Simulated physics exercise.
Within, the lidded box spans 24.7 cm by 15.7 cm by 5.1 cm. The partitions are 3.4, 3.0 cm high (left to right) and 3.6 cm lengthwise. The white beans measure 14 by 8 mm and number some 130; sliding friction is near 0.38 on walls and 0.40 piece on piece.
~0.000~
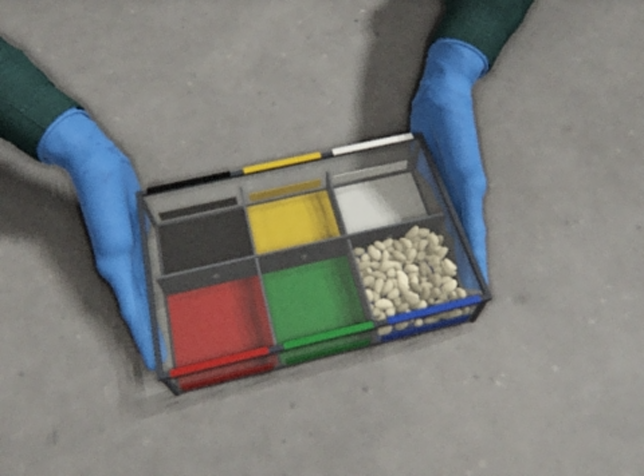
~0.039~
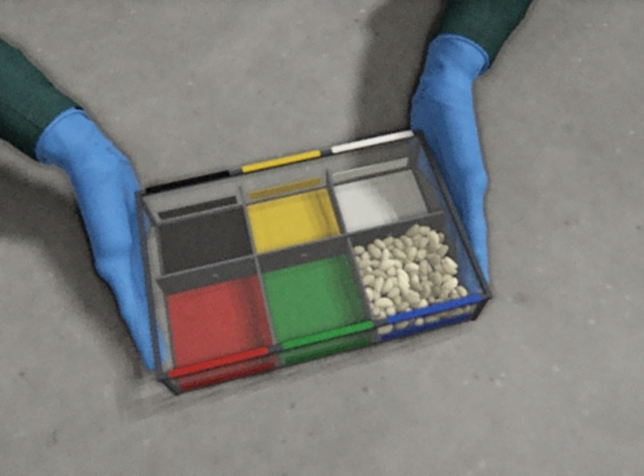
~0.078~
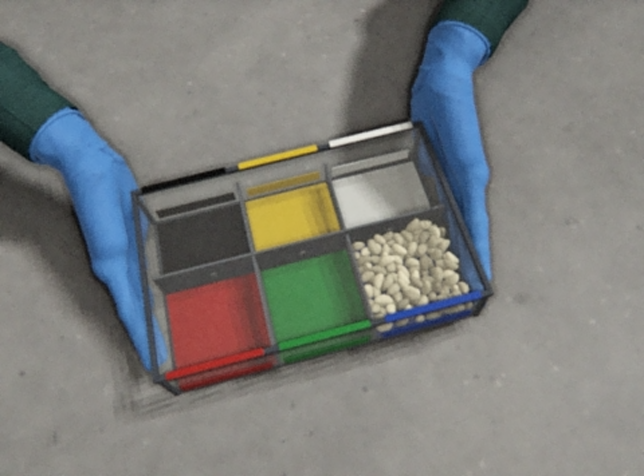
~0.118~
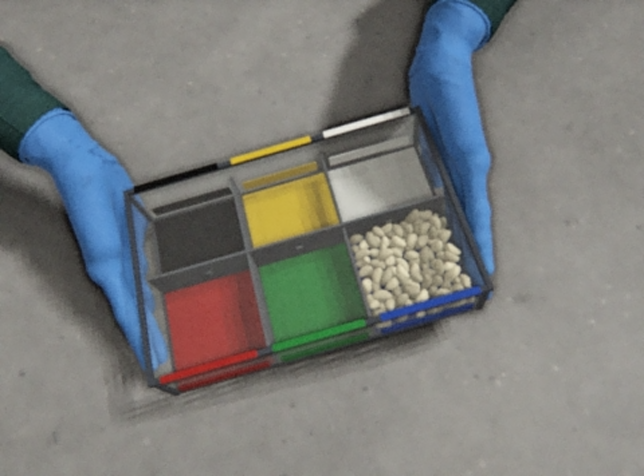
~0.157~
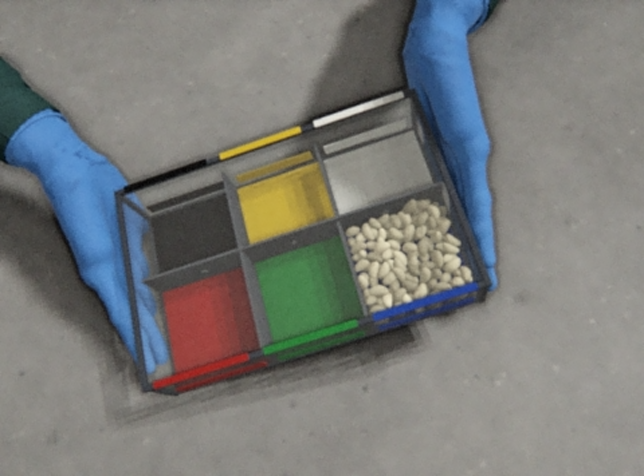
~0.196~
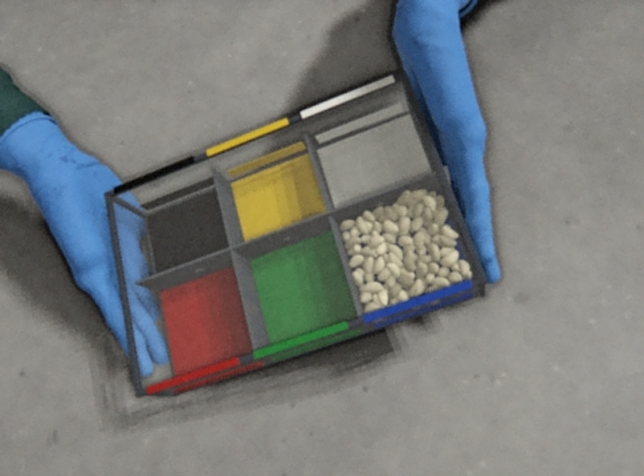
Blue-gloved hands tilting a clear six-section box gradually toward its left front corner, white beans resting in the blue section.
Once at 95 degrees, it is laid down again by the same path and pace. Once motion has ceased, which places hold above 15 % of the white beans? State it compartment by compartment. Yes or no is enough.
Red compartment, yes; blue compartment, yes; green compartment, yes; yellow compartment, no; white compartment, no; black compartment, no.
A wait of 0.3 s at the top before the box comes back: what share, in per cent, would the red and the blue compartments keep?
That would leave red with 35 percent and blue with 55 percent.
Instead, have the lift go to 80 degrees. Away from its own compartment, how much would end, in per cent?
Roughly 35 percent would.
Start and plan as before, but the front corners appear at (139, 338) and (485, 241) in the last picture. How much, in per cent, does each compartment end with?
Per cent at the finish: Red 0, blue 45, green 5, yellow 20, white 20, black 5.
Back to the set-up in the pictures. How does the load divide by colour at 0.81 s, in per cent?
You'd see red at 10, blue at 75, green at 15, yellow at 0, white at 0 and black at 0 per cent.
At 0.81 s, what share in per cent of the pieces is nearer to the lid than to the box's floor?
Close to 70 in a hundred.
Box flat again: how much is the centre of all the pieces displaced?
About 9.5 cm.
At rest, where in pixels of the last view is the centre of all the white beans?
Centre at rest, approx.: (306, 331) px.
After 0.81 s, tilt 95 degrees; red 10 %, blue 75 %, green 15 %.
Then, at 1.22 s, tilt 41 degrees; red 30 %, blue 40 %, green 25 %.
After 1.72 s, tilt 0 degrees; red 30 %, blue 40 %, green 30 %.
At rest (2.5 s), red 30 %, blue 40 %, green 30 %, yellow 0 %, white 0 %, black 0 %.
